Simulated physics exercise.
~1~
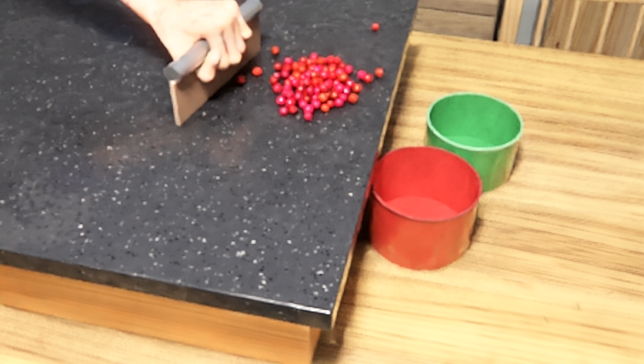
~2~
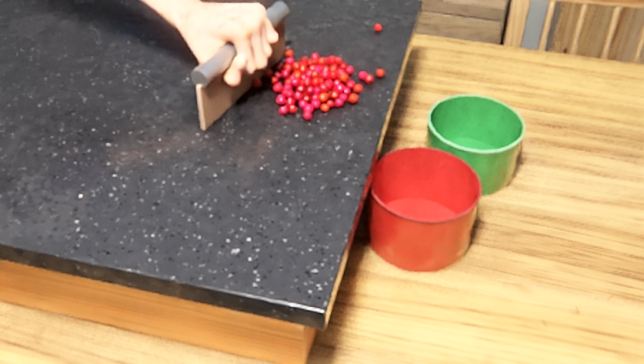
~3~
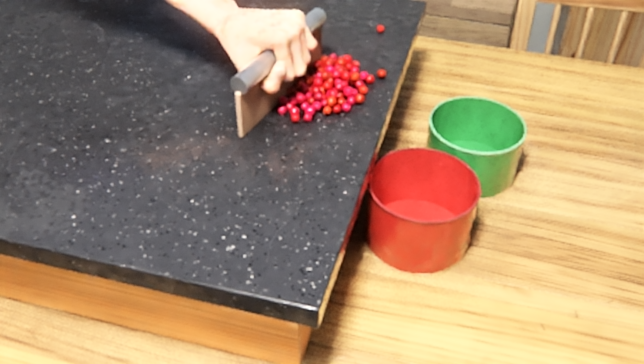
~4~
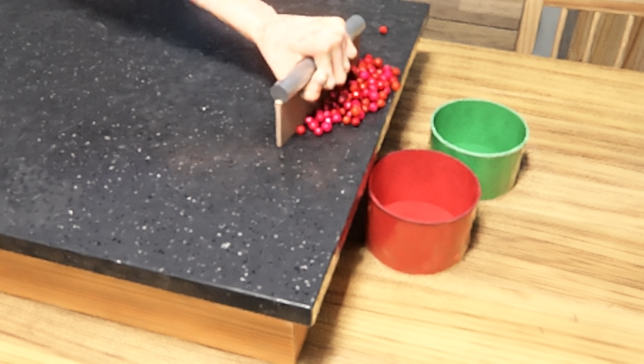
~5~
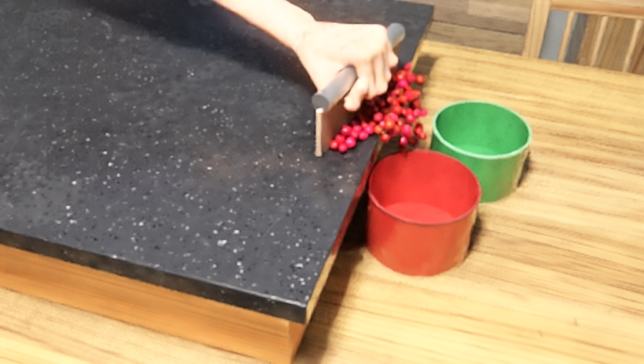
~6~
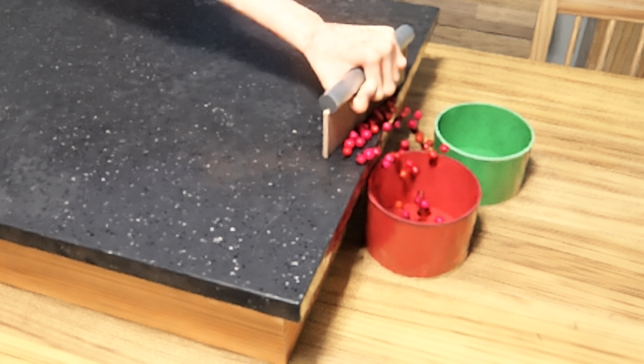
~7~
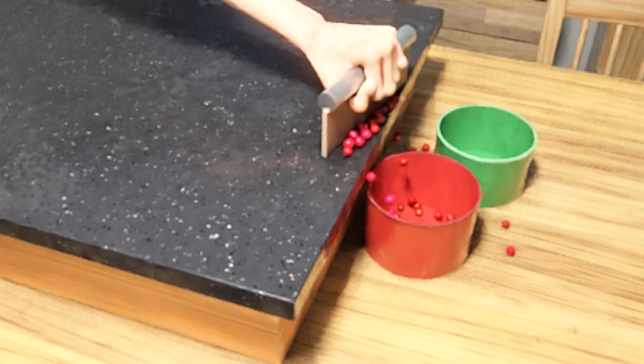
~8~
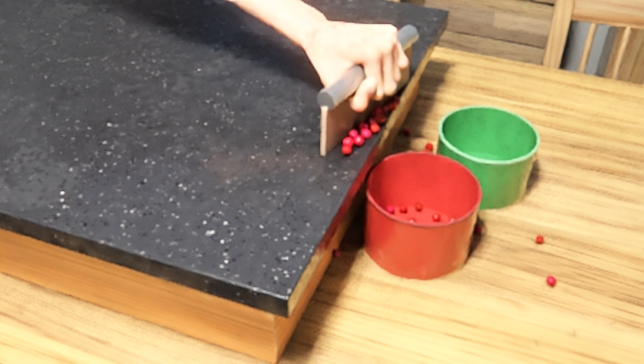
A hand with a scraper pushed a pile of red berries rightward across a dark speckled countertop until they spilled over the edge, some dropping into the red pot, none into the green one, others missing, and a few staying beside the halted blade.
